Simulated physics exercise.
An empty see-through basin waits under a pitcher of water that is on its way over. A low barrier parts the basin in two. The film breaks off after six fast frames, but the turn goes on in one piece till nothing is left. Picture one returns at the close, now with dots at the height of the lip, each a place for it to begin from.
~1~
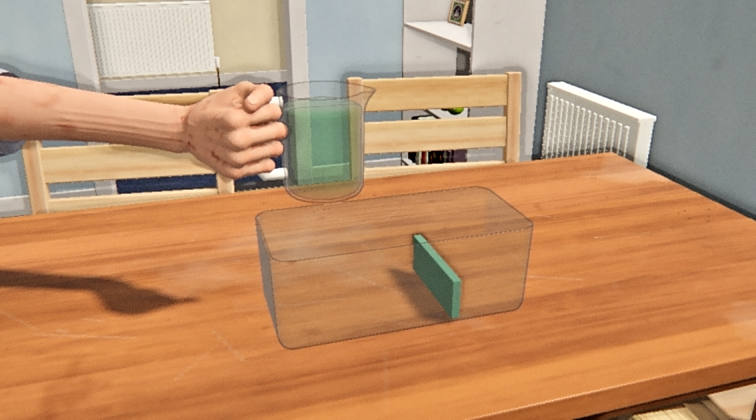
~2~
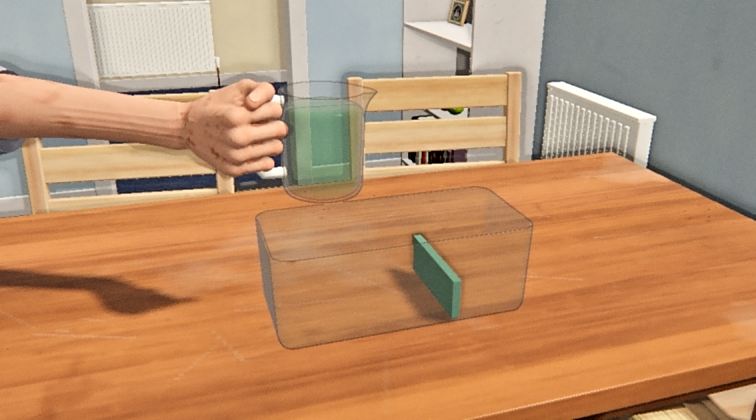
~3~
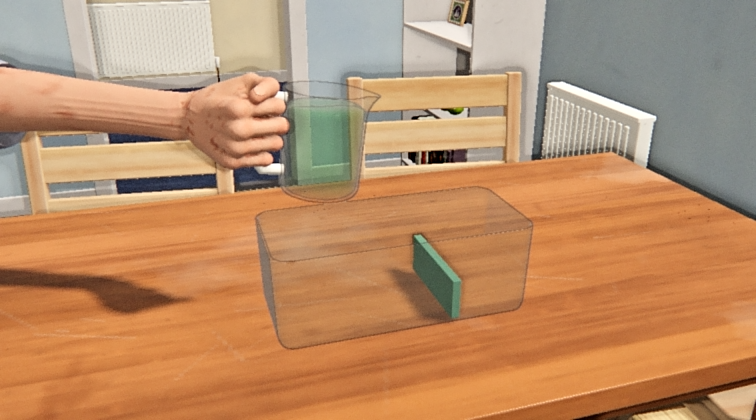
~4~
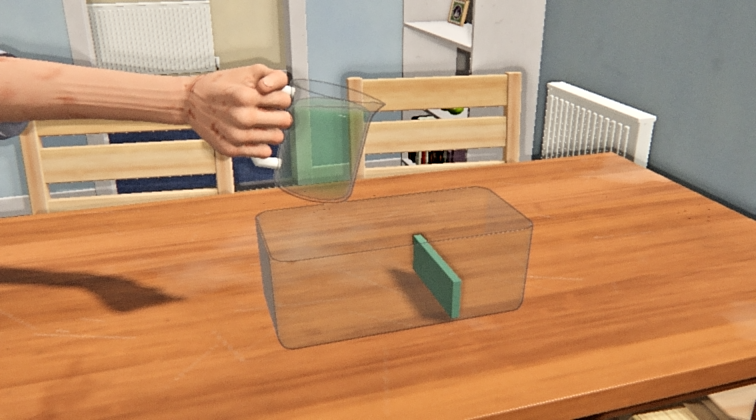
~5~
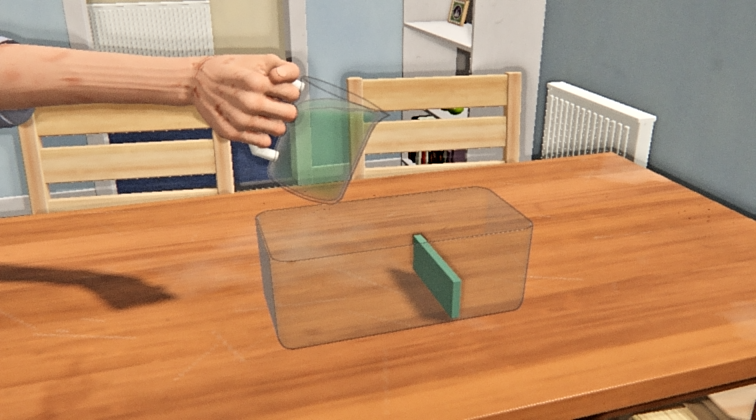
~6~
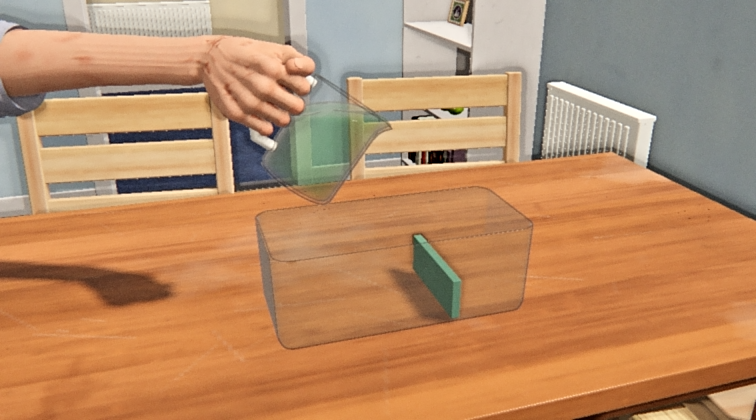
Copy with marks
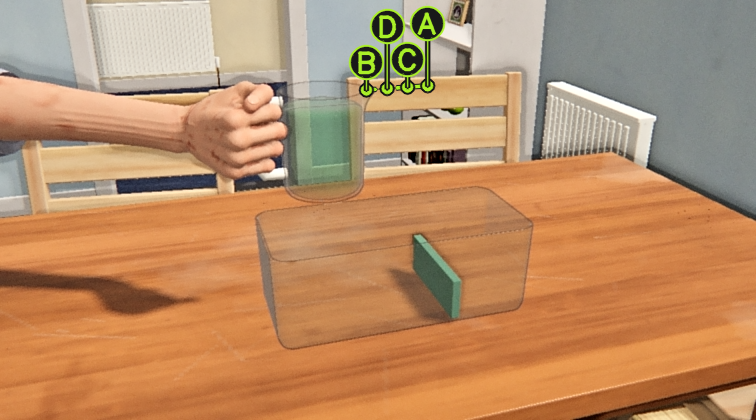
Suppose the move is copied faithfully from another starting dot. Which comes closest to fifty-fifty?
D is best.
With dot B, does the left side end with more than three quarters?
Yes.
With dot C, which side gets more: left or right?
More ends on the right.
On the marked copy, A at (427, 85); B at (366, 90); C at (407, 87); D at (387, 88).
With A, about 26 % ends left of the wall and 71 % right of it; 3 % is lost outside.
With B, about 93 % ends left of the wall and 4 % right of it; 3 % is lost outside.
With C, about 15 % ends left of the wall and 83 % right of it.
With D, about 54 % ends left of the wall and 45 % right of it.
